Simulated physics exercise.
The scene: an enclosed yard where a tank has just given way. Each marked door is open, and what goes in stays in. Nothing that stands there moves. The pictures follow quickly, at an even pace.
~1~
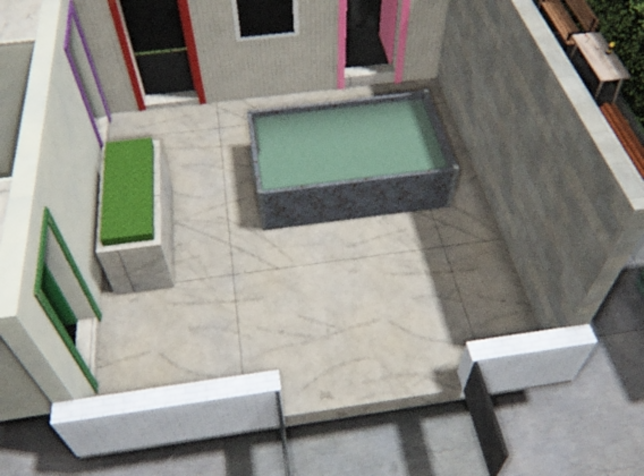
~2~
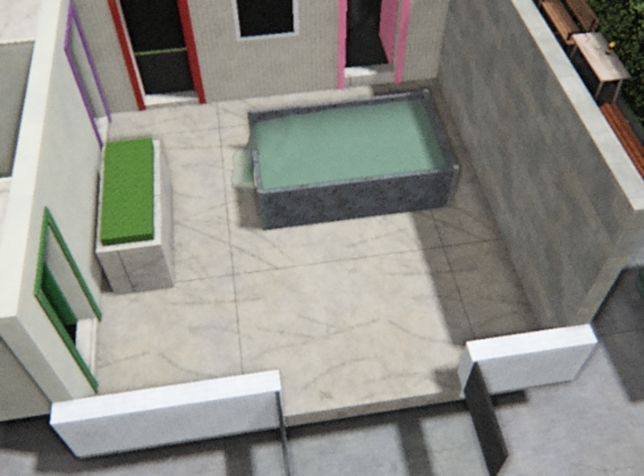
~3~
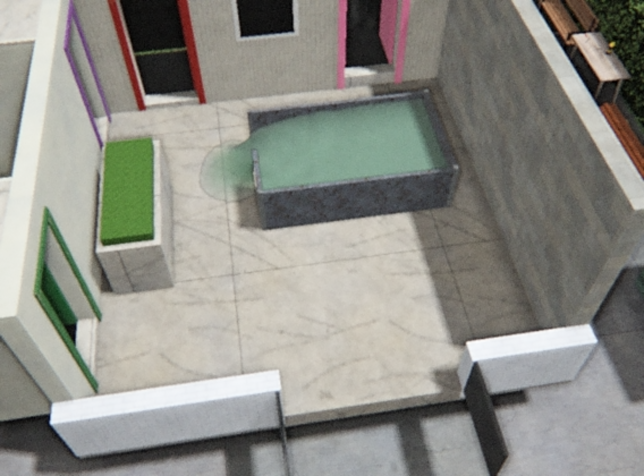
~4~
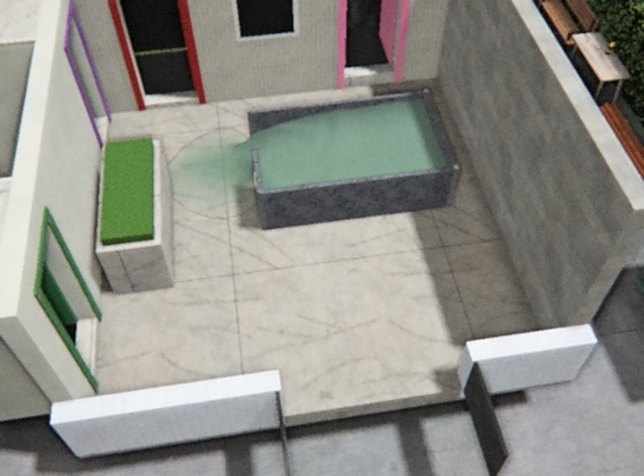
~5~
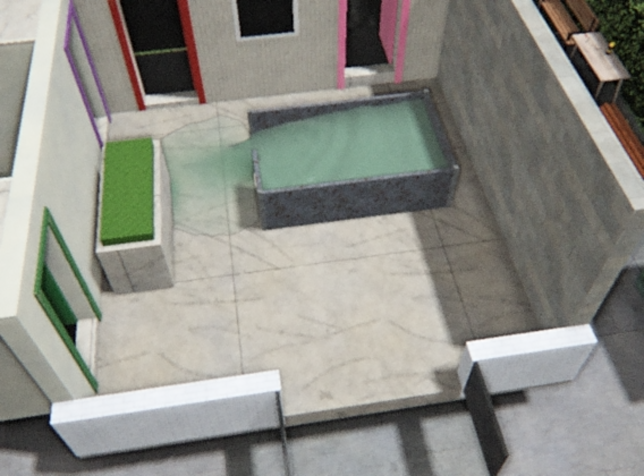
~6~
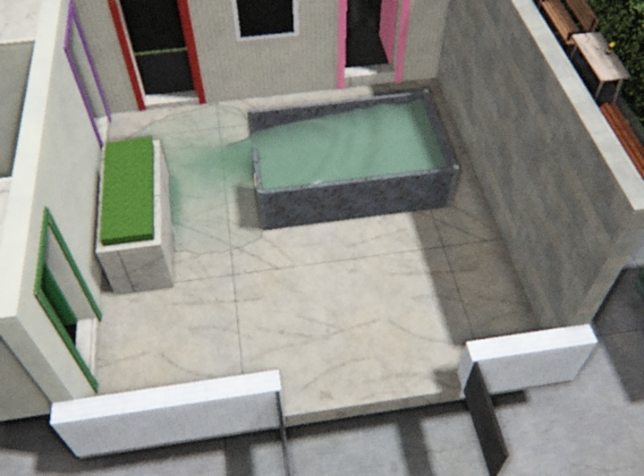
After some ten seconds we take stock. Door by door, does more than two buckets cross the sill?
In the end: The purple door takes more than that; the green door stays under that; the red door takes more than that; the pink door stays under that.
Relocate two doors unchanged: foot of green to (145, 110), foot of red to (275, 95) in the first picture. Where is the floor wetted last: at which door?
It is the pink door.
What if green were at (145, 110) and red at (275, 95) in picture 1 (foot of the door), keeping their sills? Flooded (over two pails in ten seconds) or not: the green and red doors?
In short: Green door is over; red door takes less.
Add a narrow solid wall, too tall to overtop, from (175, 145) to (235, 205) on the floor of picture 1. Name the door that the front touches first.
It is the one in red.
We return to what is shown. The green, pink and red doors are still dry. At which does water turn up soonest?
That is the red-painted one.
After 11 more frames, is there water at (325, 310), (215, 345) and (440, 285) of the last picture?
One after the other: Clear, covered, no water.
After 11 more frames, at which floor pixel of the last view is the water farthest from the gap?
I would point to (141, 418).
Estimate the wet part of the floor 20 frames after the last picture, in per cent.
Some 55 per cent.
A moment on, water covers 25 % of the floor; the purple door under two buckets in, the green door not reached, the red door wet at the sill, nothing in, the pink door not reached.
Next, water covers 40 % of the floor; the purple door far over two buckets in, the green door wet at the sill, nothing in, the red door over two buckets in, the pink door not reached.
Then, water covers 55 % of the floor; the purple door far over two buckets in, the green door wet at the sill, nothing in, the red door far over two buckets in, the pink door not reached.
Later, water covers 80 % of the floor; the purple door far over two buckets in, the green door wet at the sill, nothing in, the red door far over two buckets in, the pink door wet at the sill, nothing in.
In the end, water covers 95 % of the floor; the purple door far over two buckets in, the green door wet at the sill, nothing in, the red door far over two buckets in, the pink door wet at the sill, nothing in.
